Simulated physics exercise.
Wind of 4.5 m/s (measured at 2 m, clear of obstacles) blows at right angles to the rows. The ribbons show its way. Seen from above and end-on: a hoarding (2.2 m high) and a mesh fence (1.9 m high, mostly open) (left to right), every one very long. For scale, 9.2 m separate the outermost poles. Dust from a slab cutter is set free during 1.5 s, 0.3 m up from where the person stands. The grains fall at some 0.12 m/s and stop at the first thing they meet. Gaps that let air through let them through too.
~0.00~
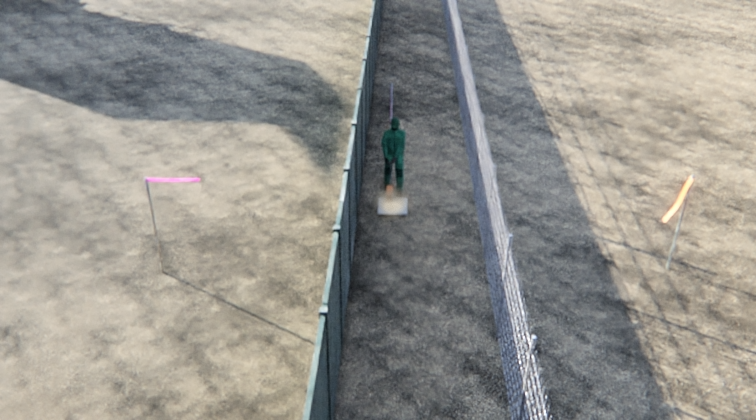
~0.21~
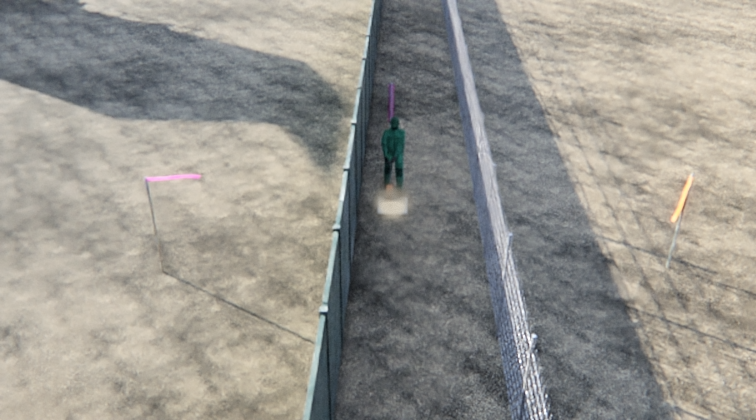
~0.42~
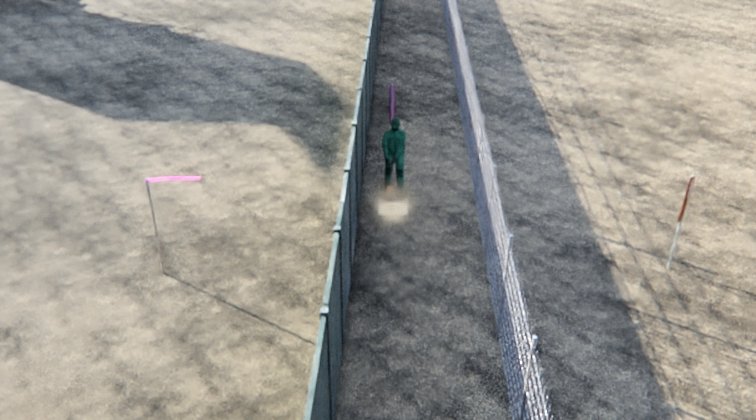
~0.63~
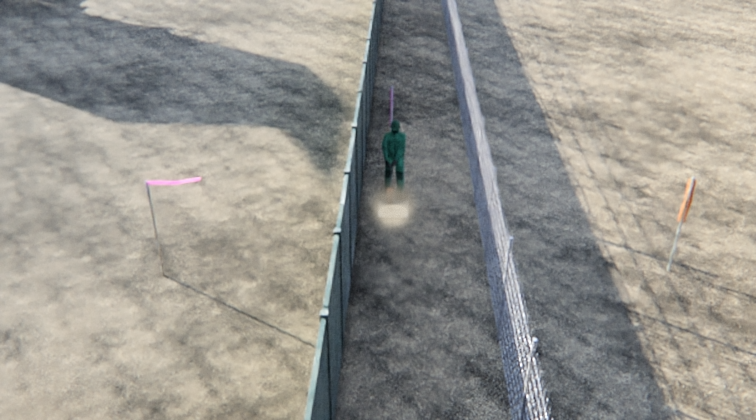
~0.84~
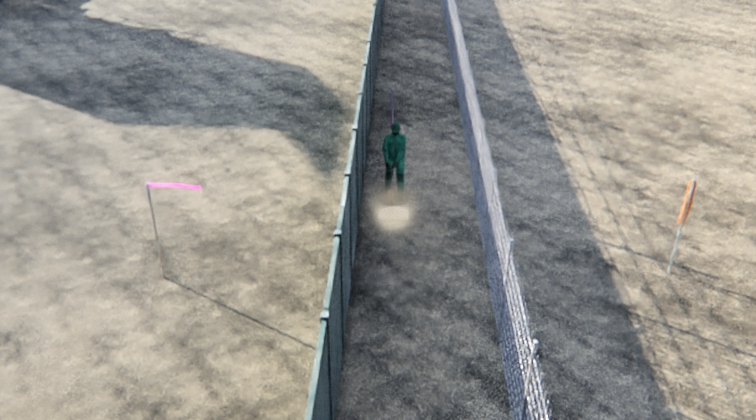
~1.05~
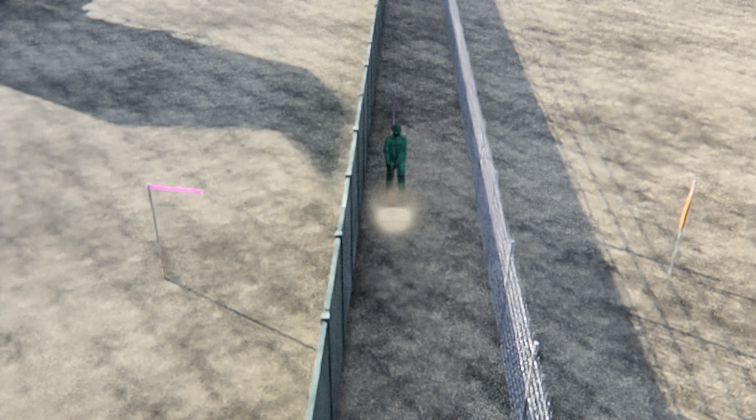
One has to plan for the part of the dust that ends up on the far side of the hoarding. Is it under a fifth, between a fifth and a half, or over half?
It is under a fifth that ends up on the far side.
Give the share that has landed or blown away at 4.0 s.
Near 55 %.
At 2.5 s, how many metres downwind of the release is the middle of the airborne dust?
Roughly 0.0 m.
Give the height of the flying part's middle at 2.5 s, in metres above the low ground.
About 0.2 m.
After 2.5 s, 0 % is beyond the hoarding; 24 % has touched down or left; the middle of what still flies is 0.2 m above the low ground, near (392, 212).
After 4.0 s, 0 % is beyond the hoarding; 54 % has touched down or left; the middle of what still flies is 0.2 m above the low ground, near (390, 211).
After 8.0 s, 0 % is beyond the hoarding; 82 % has touched down or left; the middle of what still flies is 0.7 m above the low ground, near (388, 193).
After 20.0 s, 0 % is beyond the hoarding; 95 % has touched down or left.
After 45.0 s, 0 % is beyond the hoarding; 99 % has touched down or left.
